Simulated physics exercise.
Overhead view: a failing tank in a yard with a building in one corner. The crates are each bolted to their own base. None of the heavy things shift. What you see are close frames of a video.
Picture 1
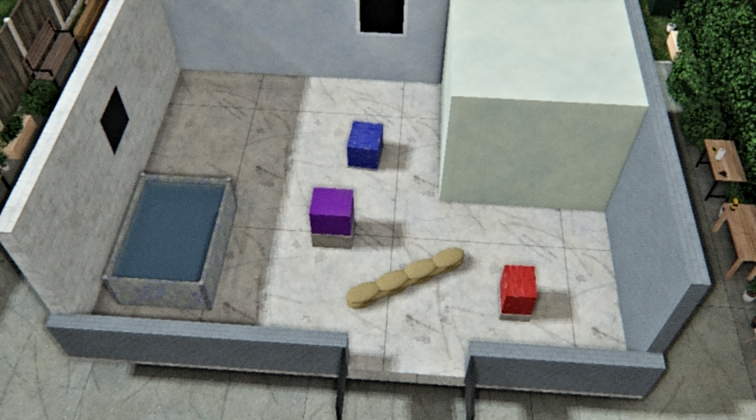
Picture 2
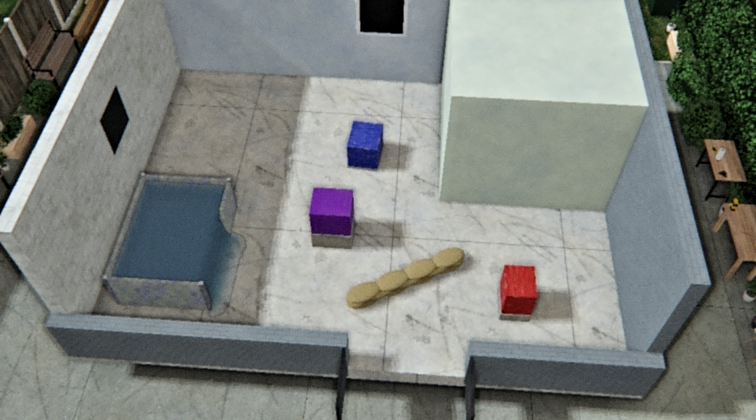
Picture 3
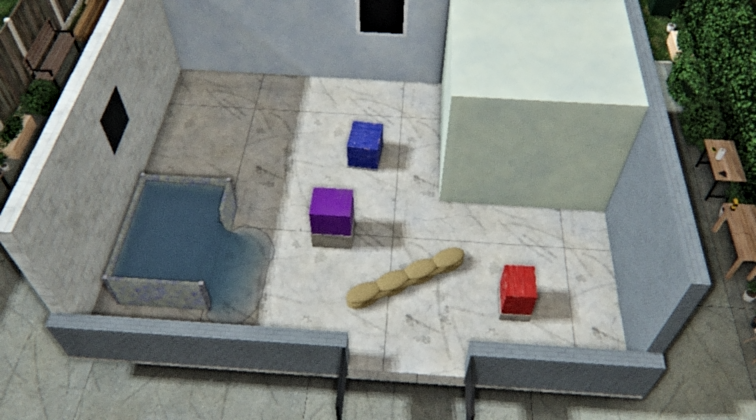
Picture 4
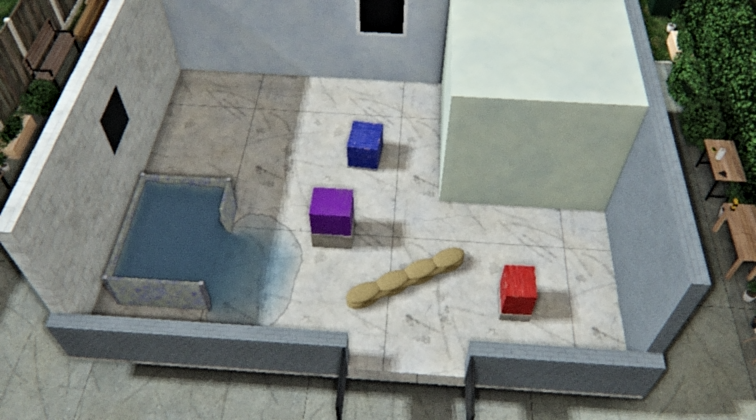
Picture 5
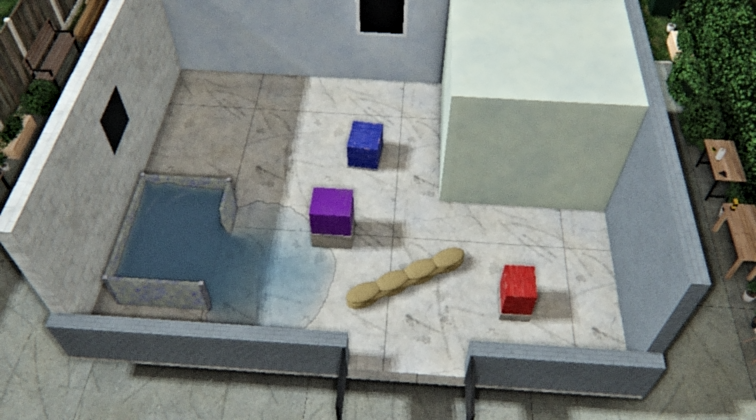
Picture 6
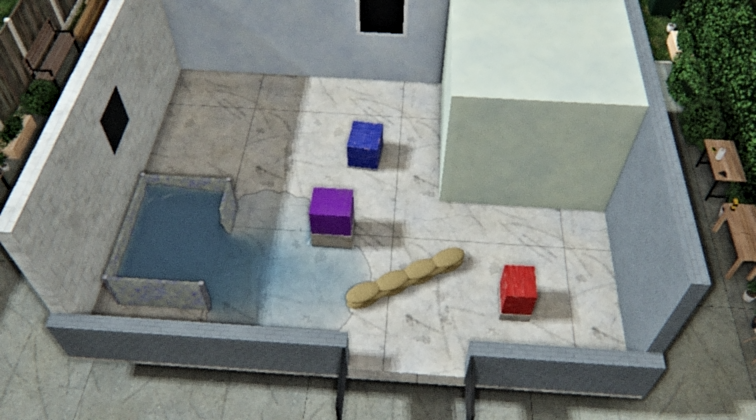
A blue-water tank stands at the left of a walled, pale-tiled yard, seen from high above, with a large pale block-shaped building in the upper right corner. A blue cube, a purple cube, a row of tan sandbags and a red cube sit across the floor. The tank's right side opens near its front corner, and water spreads rightward past the purple cube to the sandbags while the camera stays still.
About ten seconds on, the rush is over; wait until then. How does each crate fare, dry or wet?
The red crate comes out dry. The blue crate comes out wet. The purple crate comes out dry.
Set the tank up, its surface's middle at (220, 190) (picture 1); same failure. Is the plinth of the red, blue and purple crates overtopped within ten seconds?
Going through them: Red crate is not reached, blue crate is overrun, purple crate is overrun.
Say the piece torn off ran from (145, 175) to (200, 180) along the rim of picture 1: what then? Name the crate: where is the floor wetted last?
That would be the crate marked red.
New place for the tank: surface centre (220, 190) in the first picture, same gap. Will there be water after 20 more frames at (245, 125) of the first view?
That point would end up bone-dry.
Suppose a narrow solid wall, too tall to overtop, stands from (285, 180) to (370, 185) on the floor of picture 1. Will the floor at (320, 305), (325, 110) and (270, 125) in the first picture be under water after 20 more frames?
First inundated, then unwetted, then unwetted.
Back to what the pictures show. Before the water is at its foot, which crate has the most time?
I'd pick the crate marked red.
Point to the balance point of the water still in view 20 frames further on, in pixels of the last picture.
Roughly (345, 257) in the last picture.
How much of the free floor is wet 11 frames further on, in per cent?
Close to 35 %.
A moment on, water covers 20 % of the floor; the red crate not reached, the blue crate water round its plinth, the purple crate water round its plinth.
Next, water covers 35 % of the floor; the red crate not reached, the blue crate water round its plinth, the purple crate water round its plinth.
Then, water covers 55 % of the floor; the red crate water round its plinth, the blue crate water round its plinth, the purple crate water round its plinth.
Later, water covers 65 % of the floor; the red crate water round its plinth, the blue crate water round its plinth, the purple crate water round its plinth.
In the end, water covers 80 % of the floor; the red crate stayed above the water, the blue crate was topped, the purple crate stayed above the water.
